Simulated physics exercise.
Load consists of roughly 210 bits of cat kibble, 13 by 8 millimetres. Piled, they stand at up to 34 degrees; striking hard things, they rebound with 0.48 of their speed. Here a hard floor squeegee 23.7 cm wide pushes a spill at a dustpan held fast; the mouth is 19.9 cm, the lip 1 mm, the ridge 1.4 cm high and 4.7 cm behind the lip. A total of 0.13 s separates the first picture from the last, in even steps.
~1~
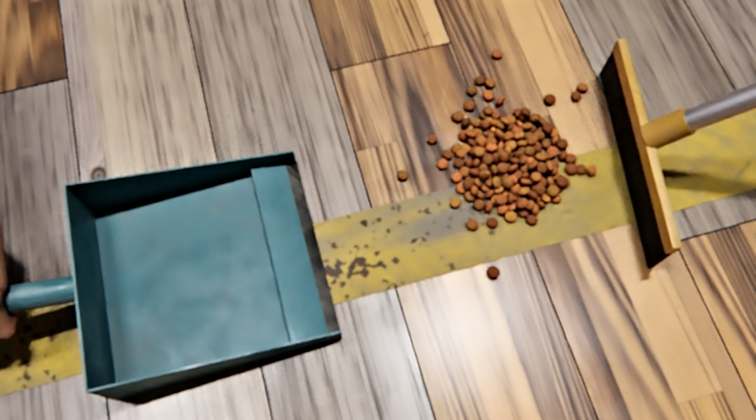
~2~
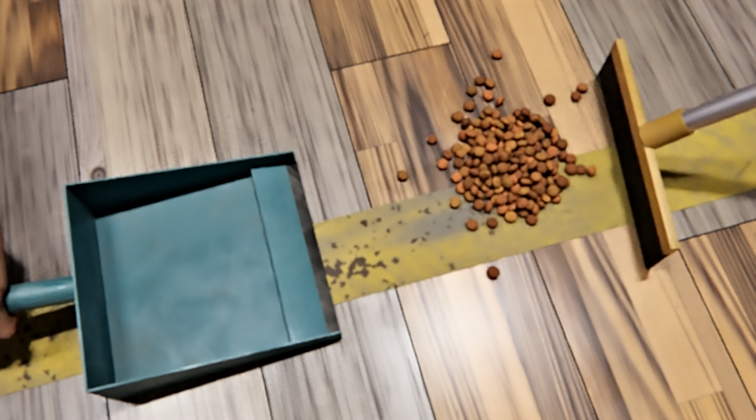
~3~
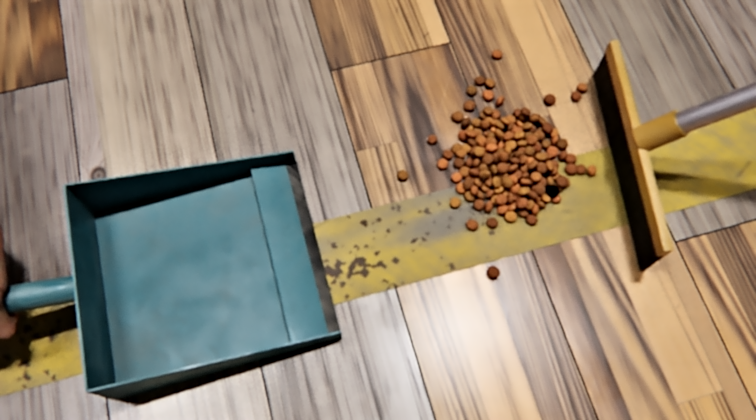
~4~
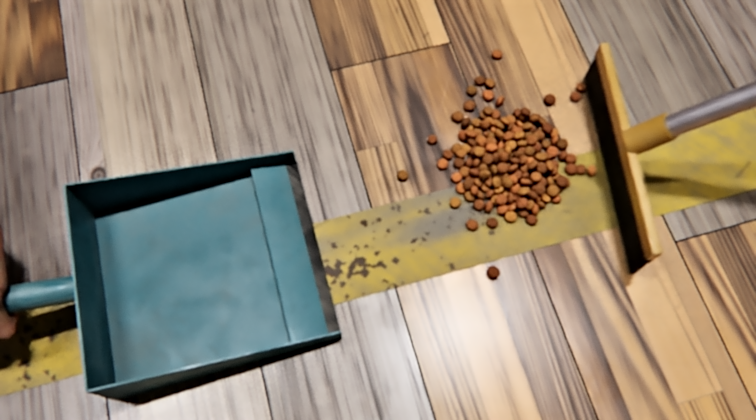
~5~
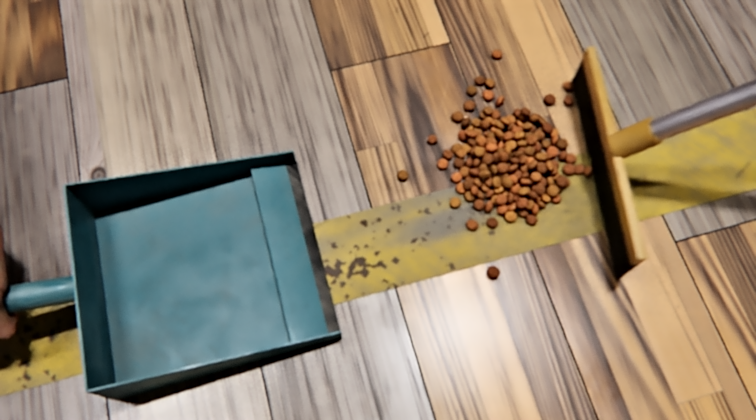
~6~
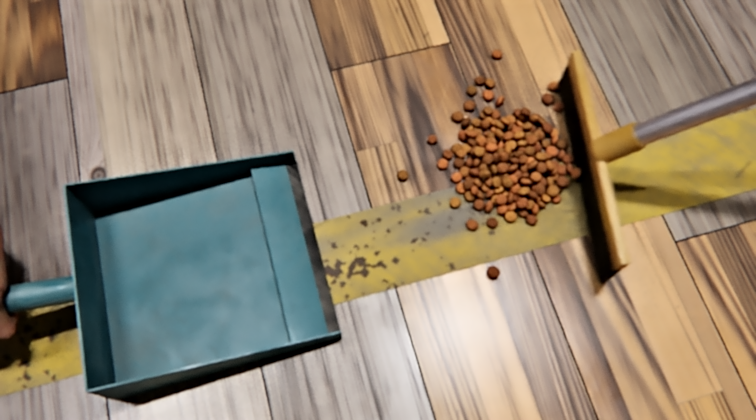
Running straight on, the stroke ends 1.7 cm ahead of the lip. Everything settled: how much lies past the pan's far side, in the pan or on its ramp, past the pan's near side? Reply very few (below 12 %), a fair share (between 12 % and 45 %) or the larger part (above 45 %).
Far side - a fair share; pan - a fair share; near side - very few.
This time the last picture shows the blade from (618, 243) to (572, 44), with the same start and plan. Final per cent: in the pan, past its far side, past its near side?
You'd see pan at 15, far at 60 and near at 0.
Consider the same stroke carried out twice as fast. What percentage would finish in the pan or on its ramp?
Then roughly 50 per cent.
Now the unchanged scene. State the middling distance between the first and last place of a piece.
Roughly 22 centimetres.
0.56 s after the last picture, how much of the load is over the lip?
Over the lip by then: Approx. 20 %.
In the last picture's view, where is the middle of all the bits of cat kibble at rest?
Once everything settles, the centre is around (321, 198).
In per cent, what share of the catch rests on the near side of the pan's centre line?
Around 30 percent.
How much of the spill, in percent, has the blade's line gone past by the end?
Estimate: Near 10 %.
Then, 0.18 s after the last picture, middle of the blade 16 cm from the lip; 0 % over the lip, far side 15 %, near side 0 %.
Then, 0.30 s after the last picture, middle of the blade 8 cm from the lip; 0 % over the lip, far side 20 %, near side 0 %.
Then, 0.56 s after the last picture, middle of the blade 4 cm from the lip; 20 % over the lip, far side 25 %, near side 0 %.
In the end, far side 25 %, pan 20 %, near side 0 %, in front of the lip or behind the blade 55 %.
